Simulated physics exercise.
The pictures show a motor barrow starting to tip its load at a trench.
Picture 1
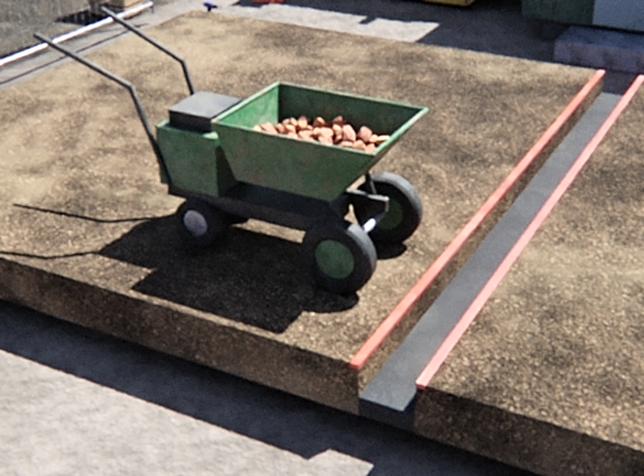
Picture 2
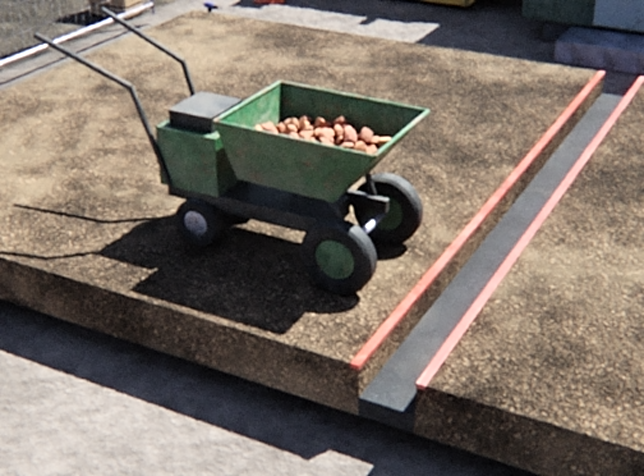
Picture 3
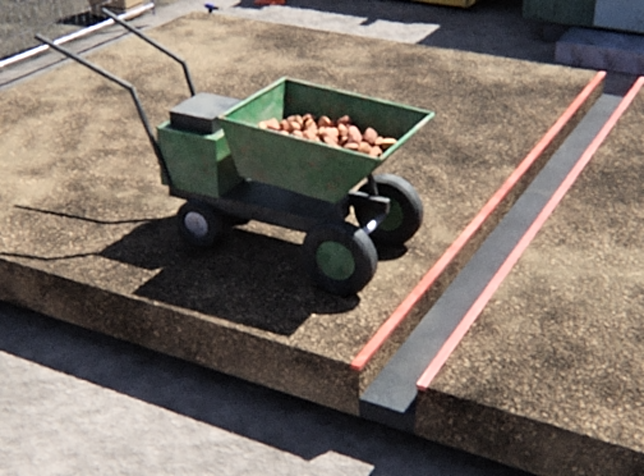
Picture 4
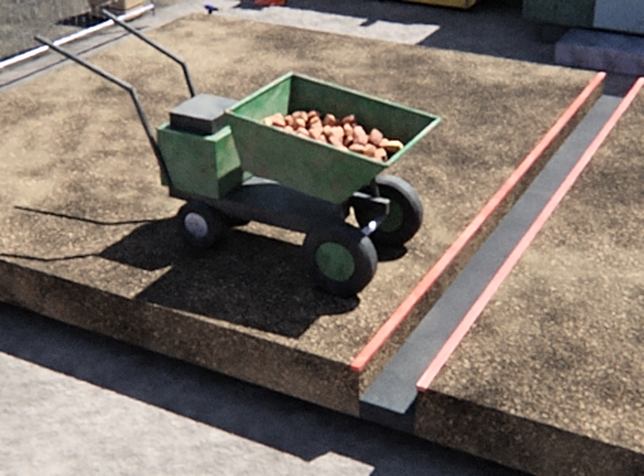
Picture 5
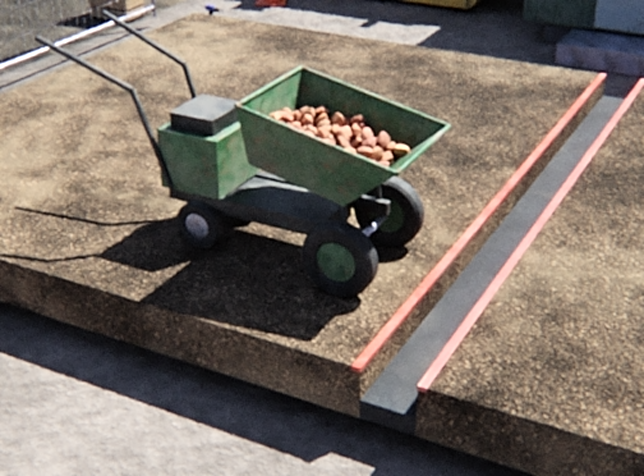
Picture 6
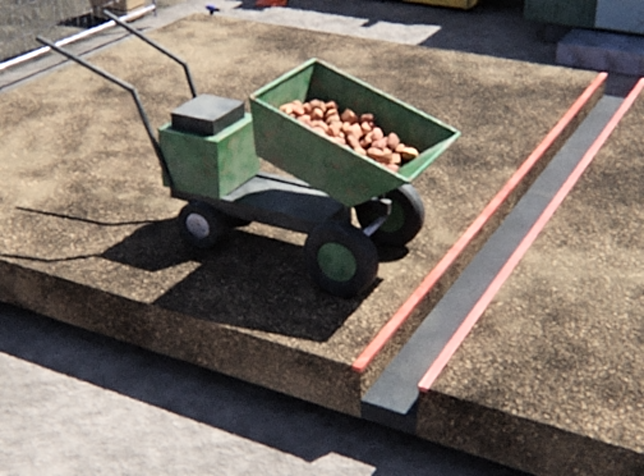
The green skip of a small motor barrow sits level at first, heaped with reddish-brown rubble beside a narrow, red-edged trench. It then tilts gradually forward to the right, its back rising and front lip dipping, until it is clearly slanted with the rubble still inside, while the wheels stay put.
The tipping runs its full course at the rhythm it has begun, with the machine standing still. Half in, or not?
Between the edges lies less than half of the load.
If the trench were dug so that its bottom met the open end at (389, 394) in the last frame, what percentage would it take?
It comes to 10 per cent or so.
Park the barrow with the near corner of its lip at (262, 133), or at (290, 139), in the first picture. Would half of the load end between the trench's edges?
At the first place not half, at the second most of it.
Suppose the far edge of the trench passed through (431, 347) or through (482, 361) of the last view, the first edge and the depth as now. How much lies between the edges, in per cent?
In turn 0 and 70 in a hundred.
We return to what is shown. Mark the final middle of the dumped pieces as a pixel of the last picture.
Close to (518, 300).
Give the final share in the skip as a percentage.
It comes to 5 per cent or so.
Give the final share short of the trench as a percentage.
Roughly 0 in a hundred.
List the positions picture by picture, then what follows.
The first frame shows lip of the skip (372, 156), level; top of the load (313, 143), lumps of rubble; first edge of the trench (382, 331); far edge (446, 349), the trench under half as wide as the skip, and about half as deep as wide.
The second frame shows lip of the skip (374, 157), level; top of the load (314, 143).
The third frame shows lip of the skip (379, 161), tipped barely; top of the load (308, 138).
The fourth frame shows lip of the skip (386, 166), tipped a little; top of the load (314, 136).
The fifth frame shows lip of the skip (396, 174), tipped a little; top of the load (311, 131).
The sixth frame shows lip of the skip (408, 182), tipped clearly; top of the load (310, 131); first edge of the trench (385, 334); far edge (448, 352).
Just after the last frame, skip tipped steeply; every one in the skip.
A moment on, skip tipped right over; the larger part in the skip; just a few in or heaped over the trench; about a tenth beyond it; just a few falling.
Further on, skip tipped right over; roughly a quarter in the skip; about a tenth in or heaped over the trench; the larger part beyond it.
When it is over, skip tipped right over; about a tenth in the skip; roughly a quarter in or heaped over the trench; the larger part beyond it.
